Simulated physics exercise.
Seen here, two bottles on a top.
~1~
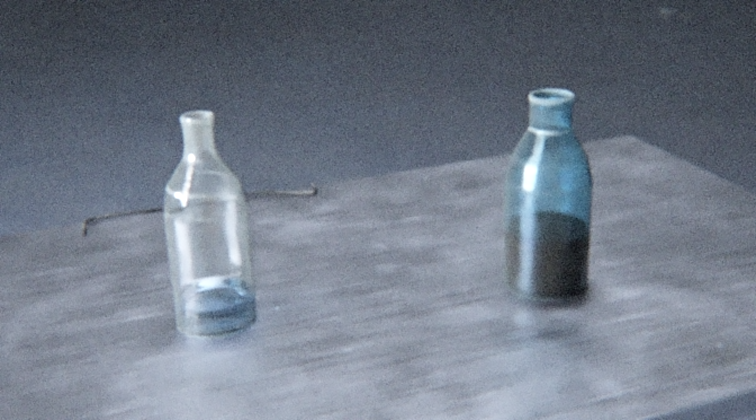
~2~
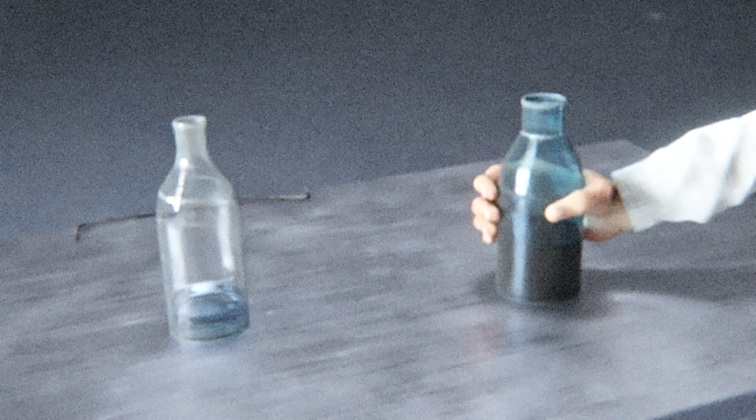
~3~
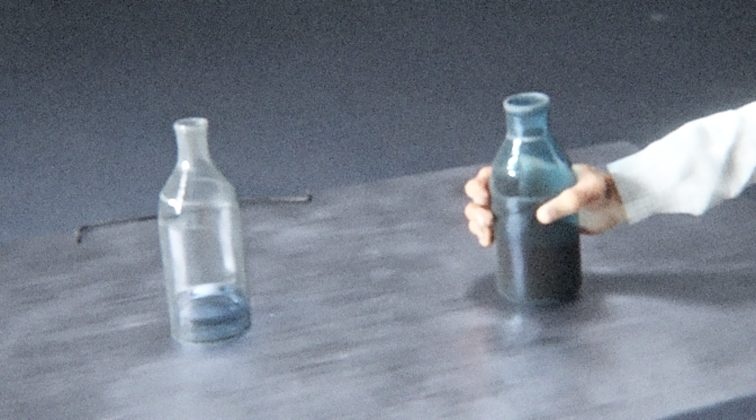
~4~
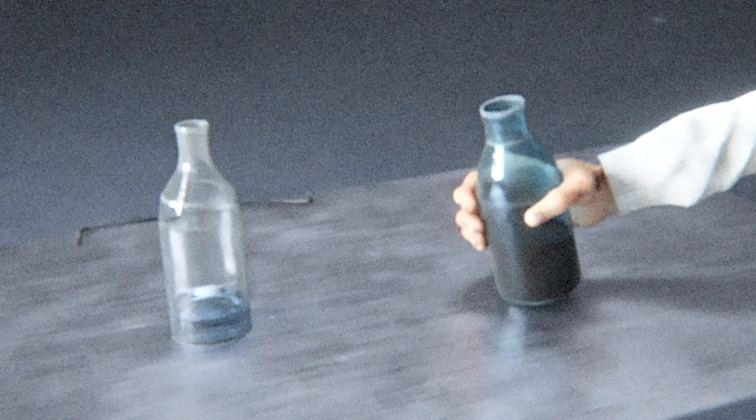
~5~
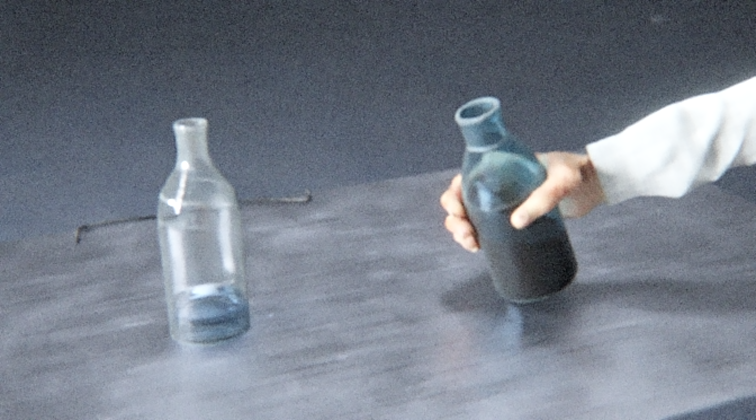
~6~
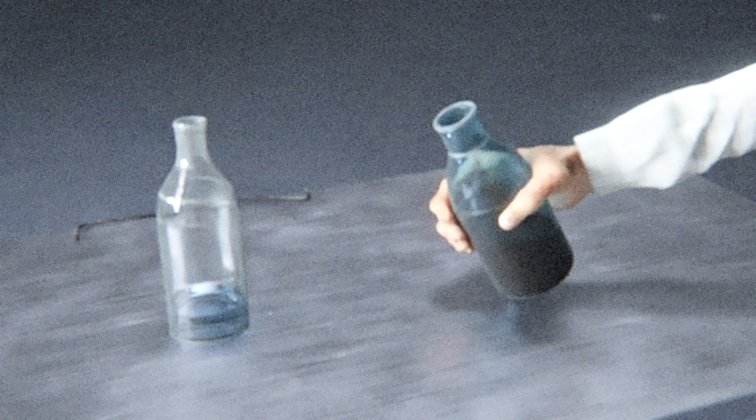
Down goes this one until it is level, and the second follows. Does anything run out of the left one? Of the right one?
The left bottle keeps it in; the right bottle leaks.
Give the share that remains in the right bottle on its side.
Roughly 65 per cent.
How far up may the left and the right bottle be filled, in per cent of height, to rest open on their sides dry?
In turn 24 and 18 per cent.
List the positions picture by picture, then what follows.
Both stand upright; right bottle (549, 188) about a quarter full, open; left bottle (207, 219) nearly empty, open, in the first frame.
A hand takes the right bottle; right bottle about a quarter full, surface at (540, 231); left bottle nearly empty, surface at (207, 299), in the second frame.
The right bottle leans; right bottle (533, 192) about a quarter full; left bottle (201, 226) nearly empty, in the third frame.
The right bottle leans; right bottle about a quarter full, surface at (529, 230); left bottle nearly empty, surface at (209, 303), in the fourth frame.
The right bottle leans; right bottle (507, 194) tipped 20°; left bottle (200, 226) nearly empty, in the fifth frame.
The right bottle leans; right bottle (495, 194) tipped 25°, open; left bottle nearly empty, surface at (207, 299), open, in the sixth frame.
Next, the right bottle is nearly down; right bottle, dry at the neck.
After that, the right bottle lies flat; right bottle, some has come out.
Finally, both lie flat; right bottle, some has come out; left bottle, dry at the neck.
